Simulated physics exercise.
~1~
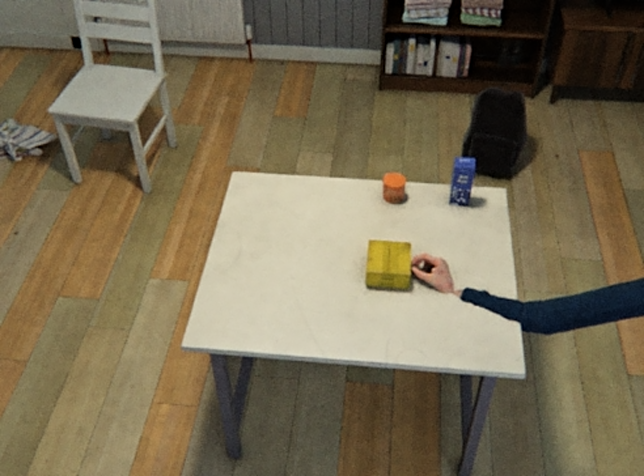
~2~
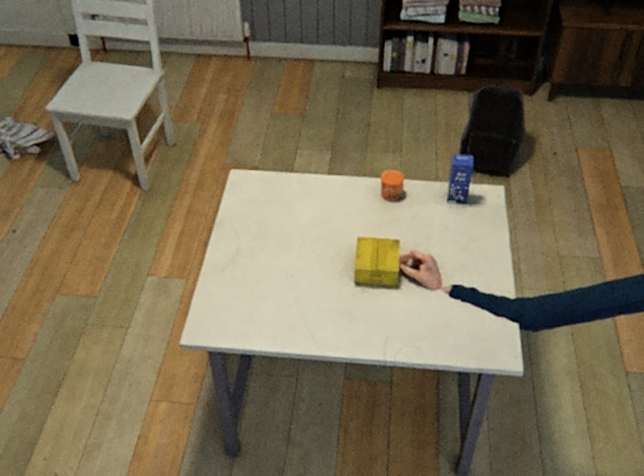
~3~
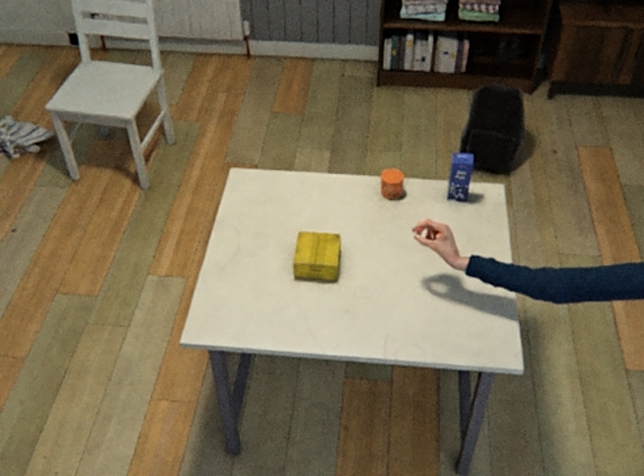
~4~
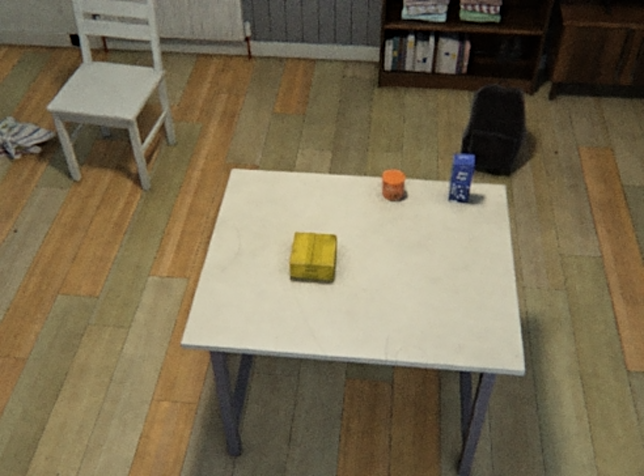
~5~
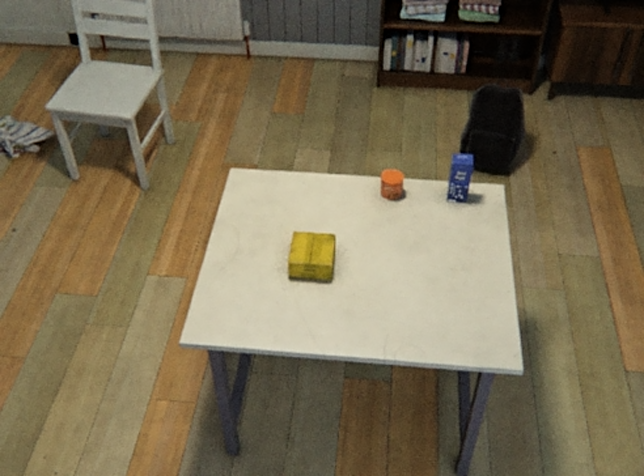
In a room with a plank floor, a pale table is seen from above at an angle, the view swaying slightly. A yellow box sits near the middle of the tabletop, with an orange tin and a blue carton toward the back, while a white chair, a dark bag and a bookshelf stand beyond. A hand in a dark sleeve reaches in from the right and pushes the box to the left. The hand lets go and draws back as the box slides on a little farther. The arm leaves view, and the box rests on the table, left of where it began, the tin and carton unmoved.
